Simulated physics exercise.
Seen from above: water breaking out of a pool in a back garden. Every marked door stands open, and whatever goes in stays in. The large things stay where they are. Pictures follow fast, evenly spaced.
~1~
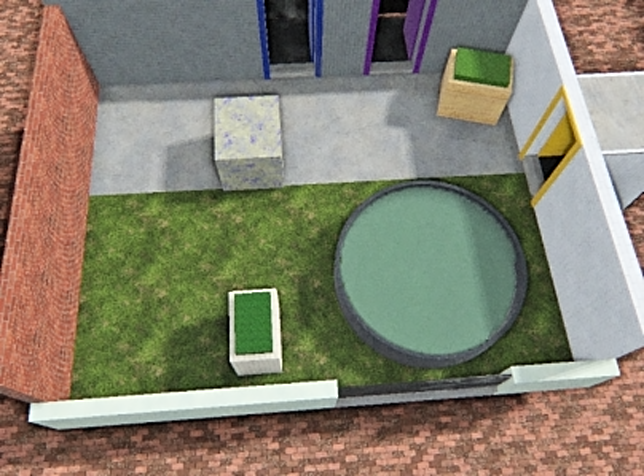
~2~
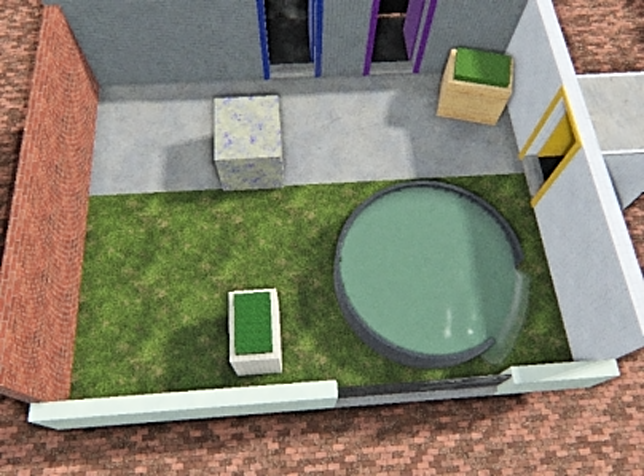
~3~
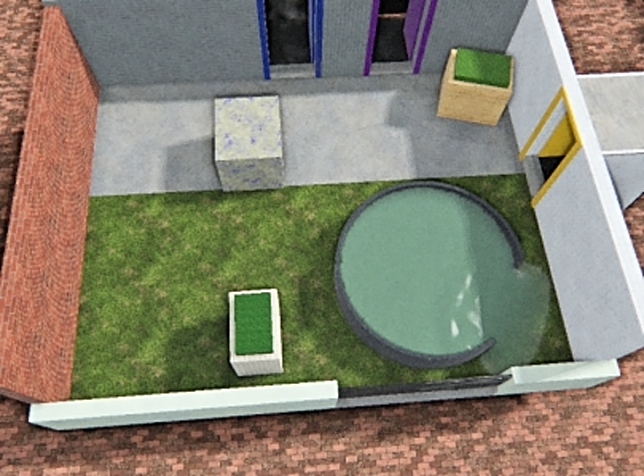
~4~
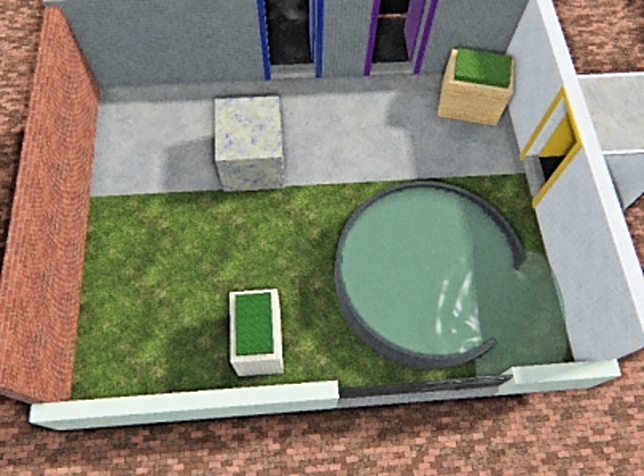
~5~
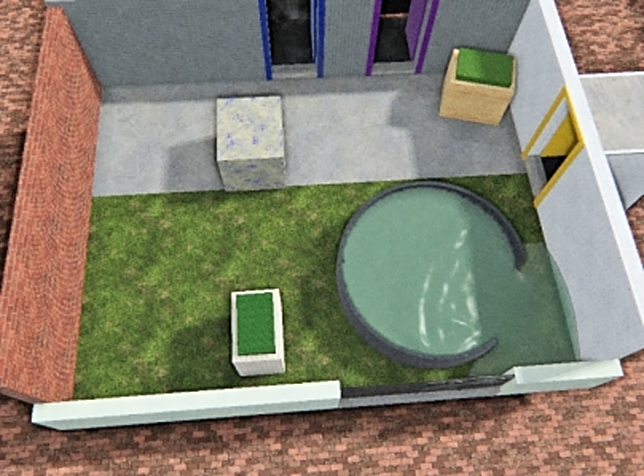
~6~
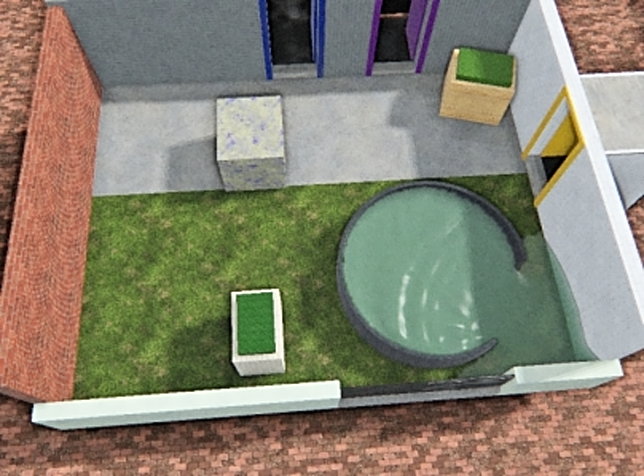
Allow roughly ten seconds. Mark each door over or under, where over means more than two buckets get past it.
Purple door - under; yellow door - under; blue door - under.
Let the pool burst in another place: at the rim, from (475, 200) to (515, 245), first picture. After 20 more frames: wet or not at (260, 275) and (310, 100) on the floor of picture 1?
As listed: Free of water, covered.
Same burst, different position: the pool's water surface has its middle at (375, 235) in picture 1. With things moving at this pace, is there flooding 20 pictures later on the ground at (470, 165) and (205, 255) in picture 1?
The first spot is swamped and the second is untouched.
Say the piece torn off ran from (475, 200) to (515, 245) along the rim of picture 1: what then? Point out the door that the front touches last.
The one in blue.
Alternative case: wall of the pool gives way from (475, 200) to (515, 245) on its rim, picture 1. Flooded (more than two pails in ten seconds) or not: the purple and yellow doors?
Purple: Falls short; yellow: Exceeds it.
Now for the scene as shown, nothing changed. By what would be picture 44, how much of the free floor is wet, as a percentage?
I reckon around 65 %.
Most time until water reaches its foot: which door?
Answer: The blue-painted one.
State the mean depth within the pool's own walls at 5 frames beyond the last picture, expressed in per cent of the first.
Roughly 76 %.
A moment on, water covers 10 % of the floor; the purple door not reached, the yellow door not reached, the blue door not reached.
Next, water covers 15 % of the floor; the purple door not reached, the yellow door wet at the sill, nothing in, the blue door not reached.
Then, water covers 30 % of the floor; the purple door not reached, the yellow door wet at the sill, nothing in, the blue door not reached.
Later, water covers 65 % of the floor; the purple door under two buckets in, the yellow door wet at the sill, nothing in, the blue door wet at the sill, nothing in.
In the end, water covers 90 % of the floor; the purple door under two buckets in, the yellow door wet at the sill, nothing in, the blue door wet at the sill, nothing in.
